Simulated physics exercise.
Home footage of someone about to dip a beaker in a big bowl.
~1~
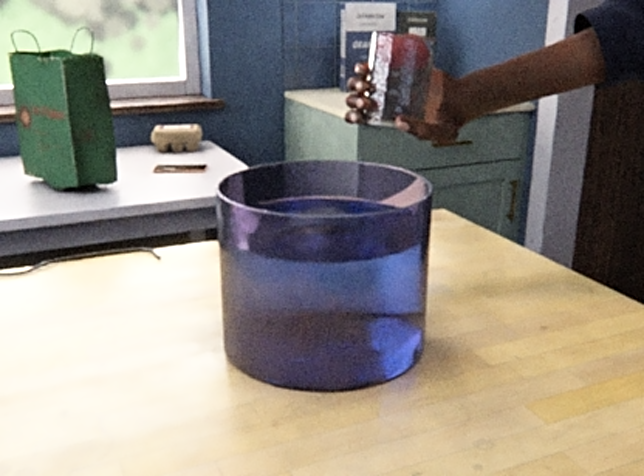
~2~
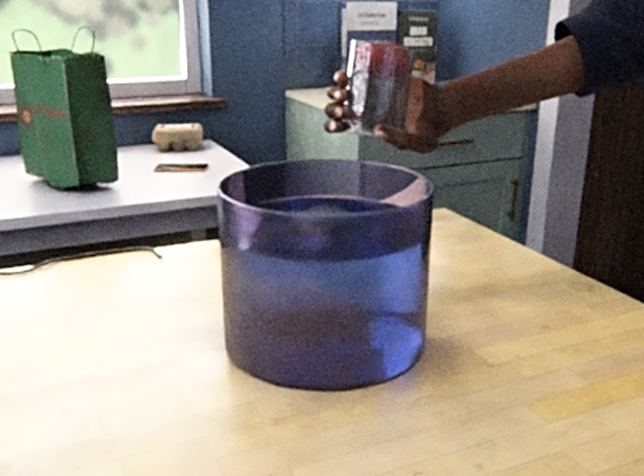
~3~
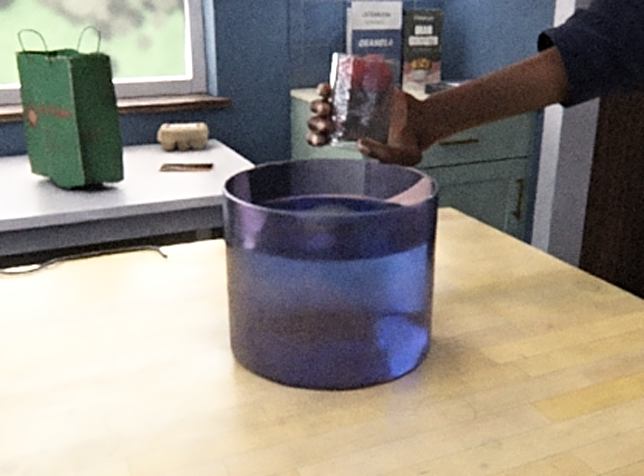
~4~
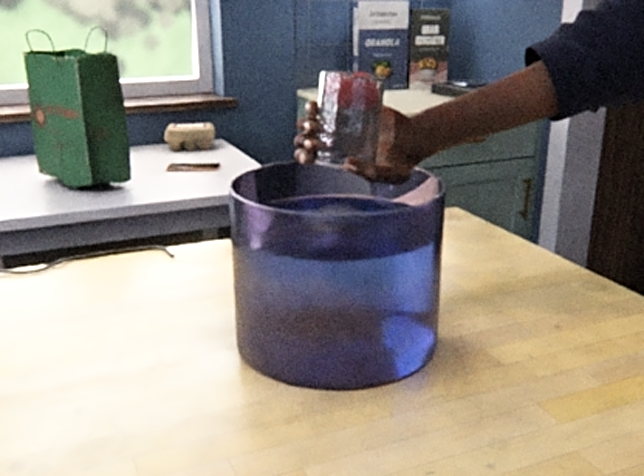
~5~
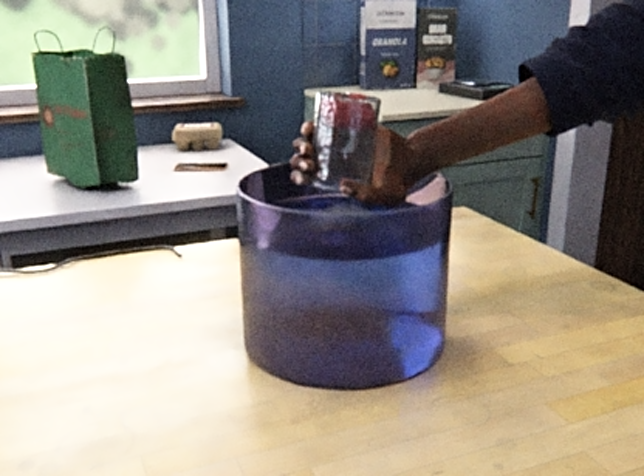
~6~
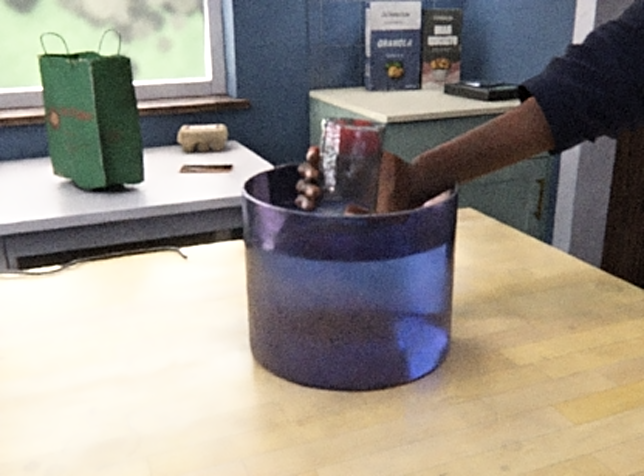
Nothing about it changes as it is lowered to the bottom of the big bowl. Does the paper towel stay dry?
Yes.
Shortly, the beaker enters the water.
Then, air is trapped inside and holds the level down.
At the finish, the beaker is under, still full of air, and the paper towel is dry.
